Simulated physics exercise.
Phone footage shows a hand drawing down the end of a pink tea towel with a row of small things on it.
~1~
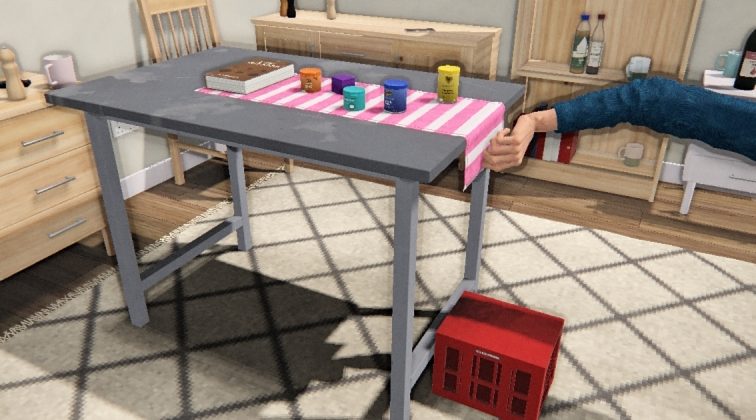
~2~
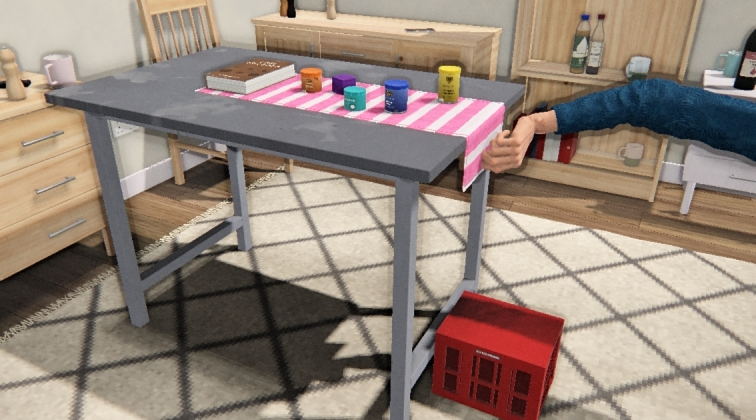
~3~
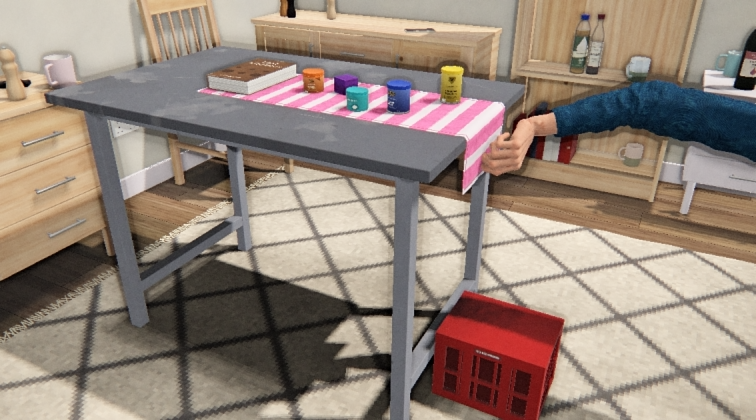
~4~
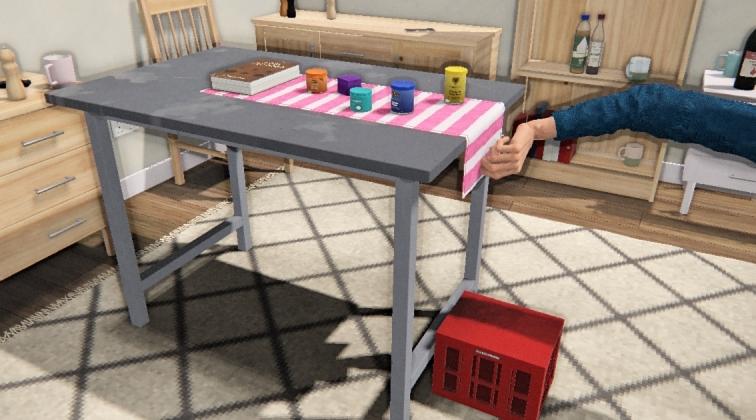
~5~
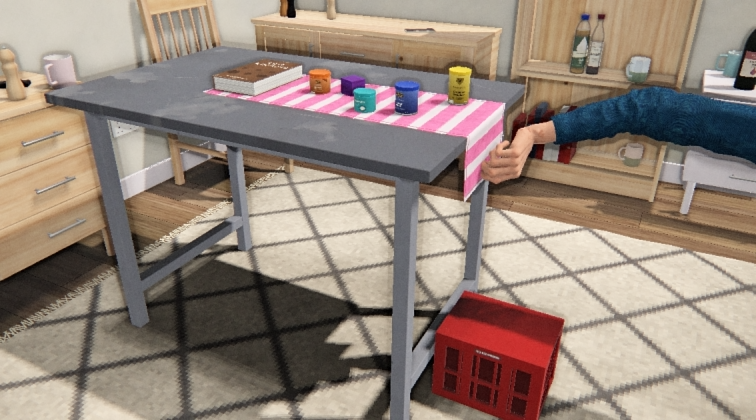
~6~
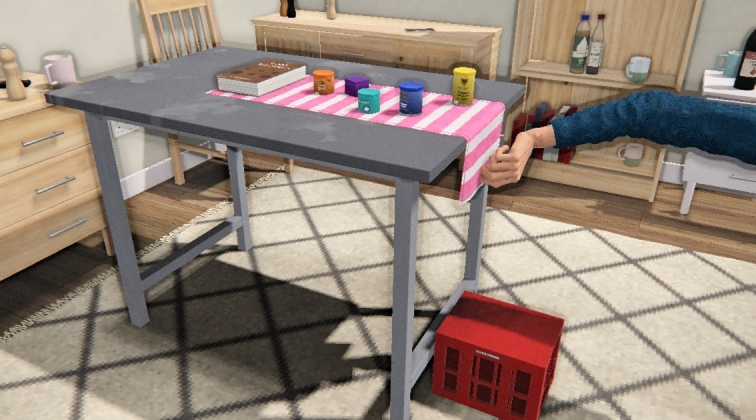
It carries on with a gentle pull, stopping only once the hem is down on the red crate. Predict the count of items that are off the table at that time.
The drop will claim four items.
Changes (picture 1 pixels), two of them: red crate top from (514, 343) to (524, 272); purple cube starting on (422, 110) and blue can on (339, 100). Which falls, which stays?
The purple cube is lost, the blue can stays put.
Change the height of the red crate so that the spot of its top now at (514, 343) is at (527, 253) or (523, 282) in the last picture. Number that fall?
Counting them gives 1 and 2.
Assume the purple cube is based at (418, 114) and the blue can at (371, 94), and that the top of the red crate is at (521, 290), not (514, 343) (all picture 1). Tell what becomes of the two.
Purple cube: Lost; blue can: Safe.
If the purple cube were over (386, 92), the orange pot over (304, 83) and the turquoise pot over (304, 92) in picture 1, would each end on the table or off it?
The purple cube ends up knocked off; the orange pot ends up still aboard; the turquoise pot ends up still aboard.
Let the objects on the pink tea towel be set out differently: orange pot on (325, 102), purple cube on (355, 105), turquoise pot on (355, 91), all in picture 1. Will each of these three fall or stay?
Looking at each one, the orange pot drops away, the purple cube drops away and the turquoise pot drops away.
Soon after, hem near (479, 235); yellow can gone.
After that, hem near (476, 290); yellow can, blue can and turquoise pot gone.
In the end, hem on the crate; yellow can, blue can, turquoise pot and purple cube gone. It carries off four.
